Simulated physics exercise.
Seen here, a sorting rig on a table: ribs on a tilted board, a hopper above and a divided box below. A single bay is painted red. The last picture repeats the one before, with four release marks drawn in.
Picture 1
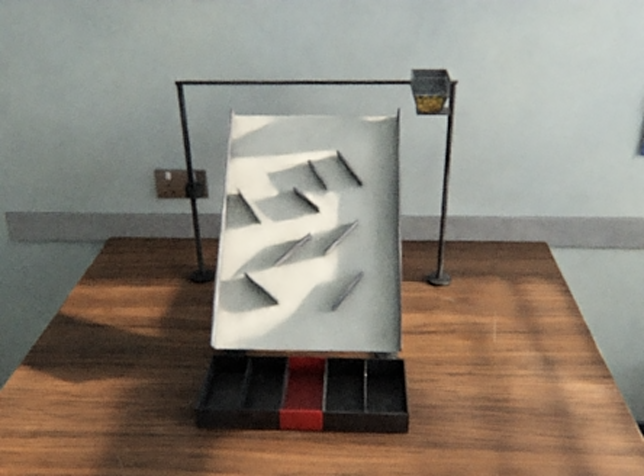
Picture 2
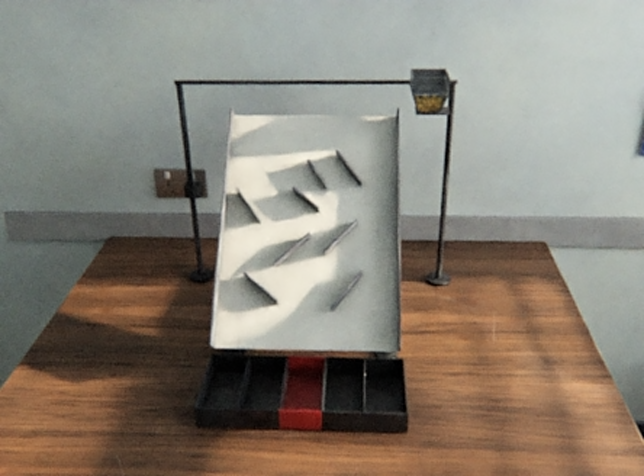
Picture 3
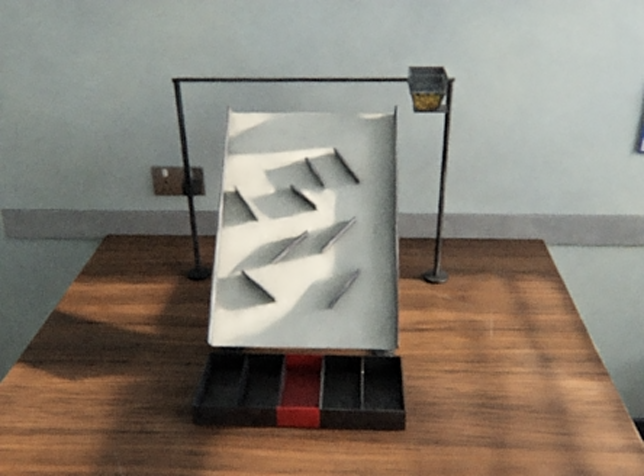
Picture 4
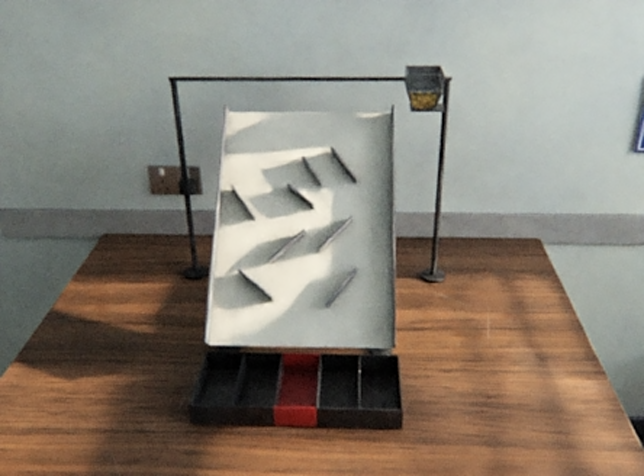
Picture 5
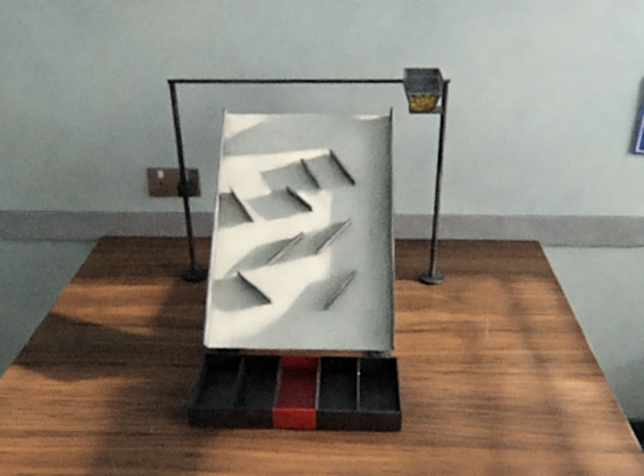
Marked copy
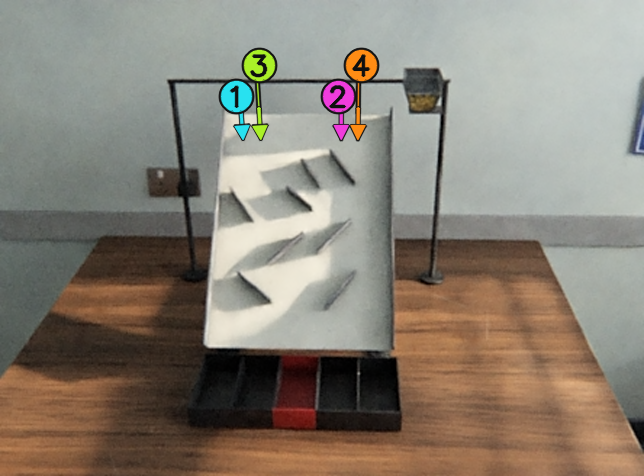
The clip shows a tilted pale board with angled ribs on a wooden table, a small hopper on a frame above and a dark divided box with one red bay below; nothing moves apart from slight shifts in the view.
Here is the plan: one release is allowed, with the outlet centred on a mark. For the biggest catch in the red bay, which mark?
The answer is mark 3.
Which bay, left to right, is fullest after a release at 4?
It is the fifth one.
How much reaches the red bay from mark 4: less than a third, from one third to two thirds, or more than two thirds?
Mark 4 gives less than a third.
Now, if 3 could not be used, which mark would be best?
The answer is 1.
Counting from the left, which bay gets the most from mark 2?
The fifth.
On the marked copy, mark 1 meets the board at (242, 134); mark 2 meets the board at (341, 134); mark 3 meets the board at (260, 134); mark 4 meets the board at (357, 134).
If 1 is chosen, about two thirds in the red bay, about a third in other bays, a stray few held on the board.
If 2 is chosen, a small part in the red bay, most in other bays.
If 3 is chosen, most in the red bay, about a quarter in other bays.
If 4 is chosen, none in the red bay, nearly all in other bays, a stray few outside the box.
